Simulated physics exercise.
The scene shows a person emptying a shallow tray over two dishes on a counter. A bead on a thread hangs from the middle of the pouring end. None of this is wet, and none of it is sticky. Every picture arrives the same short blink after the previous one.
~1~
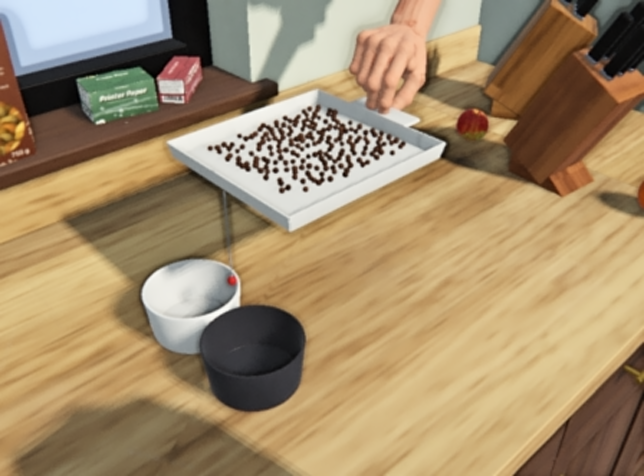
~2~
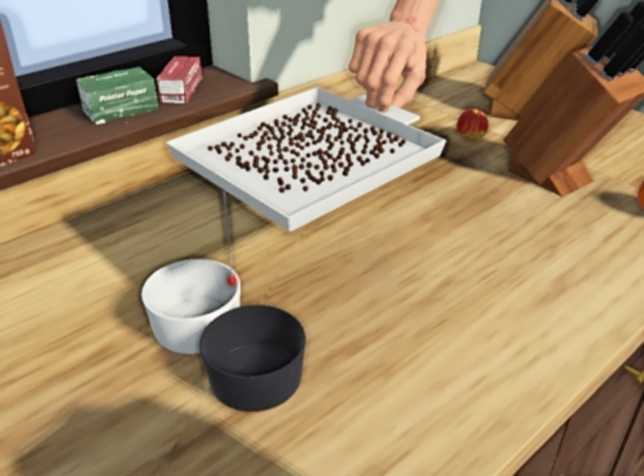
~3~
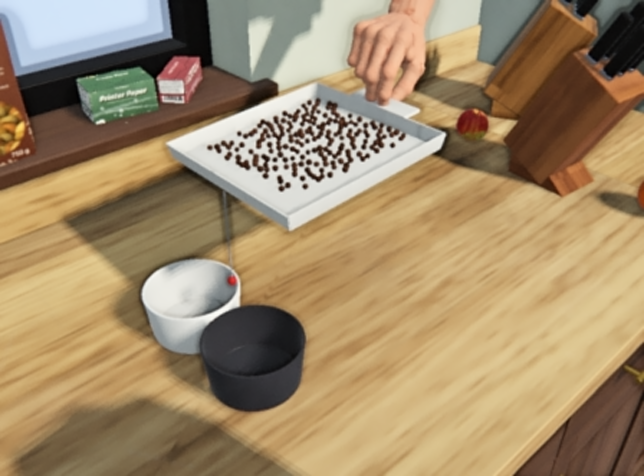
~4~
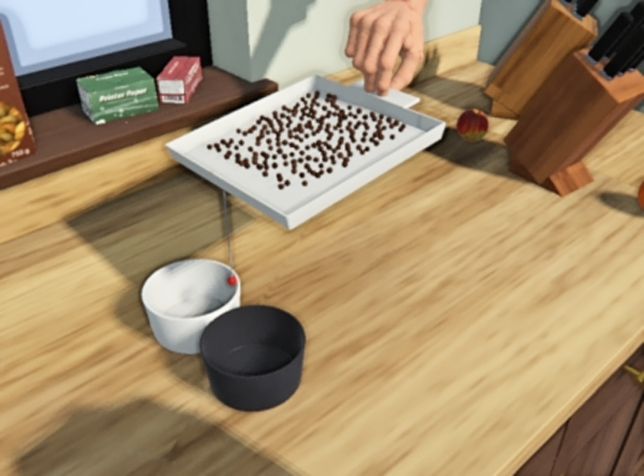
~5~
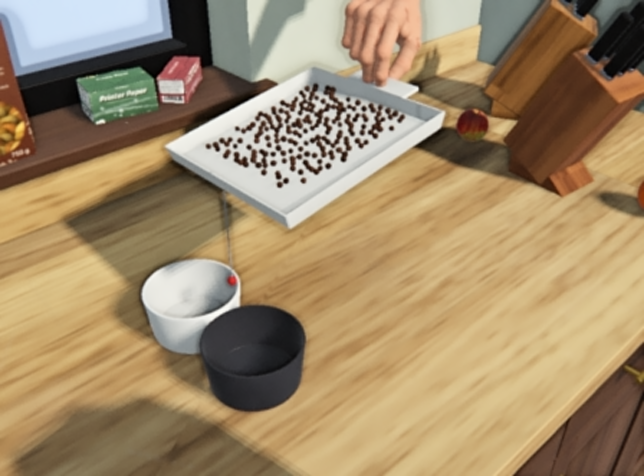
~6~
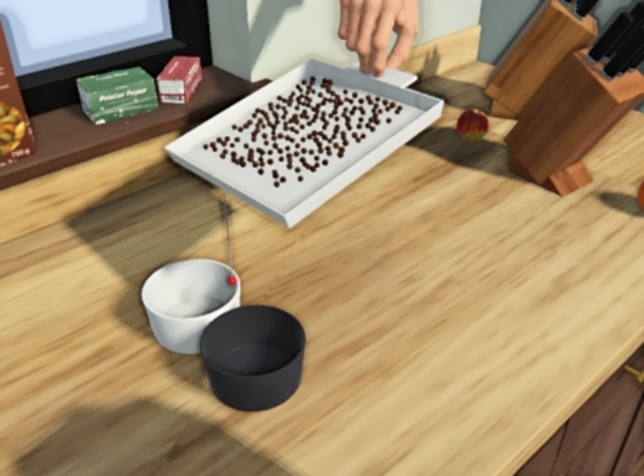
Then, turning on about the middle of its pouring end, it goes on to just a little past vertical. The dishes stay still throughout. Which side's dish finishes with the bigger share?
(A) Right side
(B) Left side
B.
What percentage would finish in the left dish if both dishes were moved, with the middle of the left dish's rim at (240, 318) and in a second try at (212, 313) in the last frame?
Roughly 10 % and 30 %.
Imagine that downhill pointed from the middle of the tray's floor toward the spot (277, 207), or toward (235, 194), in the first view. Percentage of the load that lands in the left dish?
Respectively 0 and 40 in a hundred.
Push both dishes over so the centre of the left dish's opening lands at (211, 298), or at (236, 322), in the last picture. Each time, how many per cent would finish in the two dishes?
Close to 40 in a hundred, then close to 10 in a hundred.
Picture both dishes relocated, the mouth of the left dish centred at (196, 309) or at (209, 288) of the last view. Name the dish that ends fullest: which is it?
Try 1: The left-side dish; try 2: The left-side dish.
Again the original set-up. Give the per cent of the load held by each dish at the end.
Left dish: 60 %, right dish: 0 %.
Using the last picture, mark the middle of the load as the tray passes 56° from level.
Near (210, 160).
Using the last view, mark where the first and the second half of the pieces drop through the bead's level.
Near (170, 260) to start, and near (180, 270) afterwards.
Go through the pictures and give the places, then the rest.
The first picture shows corners of the pouring end (172, 142) and (290, 215), level; middle of the load (308, 146), allspice berries; left dish (153, 325); right dish (212, 381); bead on its thread (232, 280).
The second picture shows corners of the pouring end (172, 142) and (290, 214), level; middle of the load (308, 145).
The third picture shows corners of the pouring end (171, 143) and (289, 214), tipped barely, lowest at the left corner; middle of the load (307, 141).
The fourth picture shows corners of the pouring end (170, 144) and (288, 213), tipped a little, lowest at the left corner; middle of the load (307, 136).
The fifth picture shows corners of the pouring end (170, 145) and (287, 213), tipped a little, lowest at the left corner; middle of the load (305, 131).
The sixth picture shows corners of the pouring end (169, 147) and (286, 212), tipped a little, lowest at the left corner; middle of the load (302, 127); left dish (153, 325); right dish (212, 381).
Just after the last frame, tray tipped steeply; almost all on the tray; just a few outside both; just a few in the air.
A moment on, tray tipped right over; roughly two thirds on the tray; just a few in the left dish; just a few outside both; roughly a quarter in the air.
Further on, tray tipped past a quarter turn; just a few in the right dish; roughly two thirds in the left dish; roughly a third outside both.
When it is over, tray tipped past a quarter turn; just a few in the right dish; roughly two thirds in the left dish; roughly a third outside both.
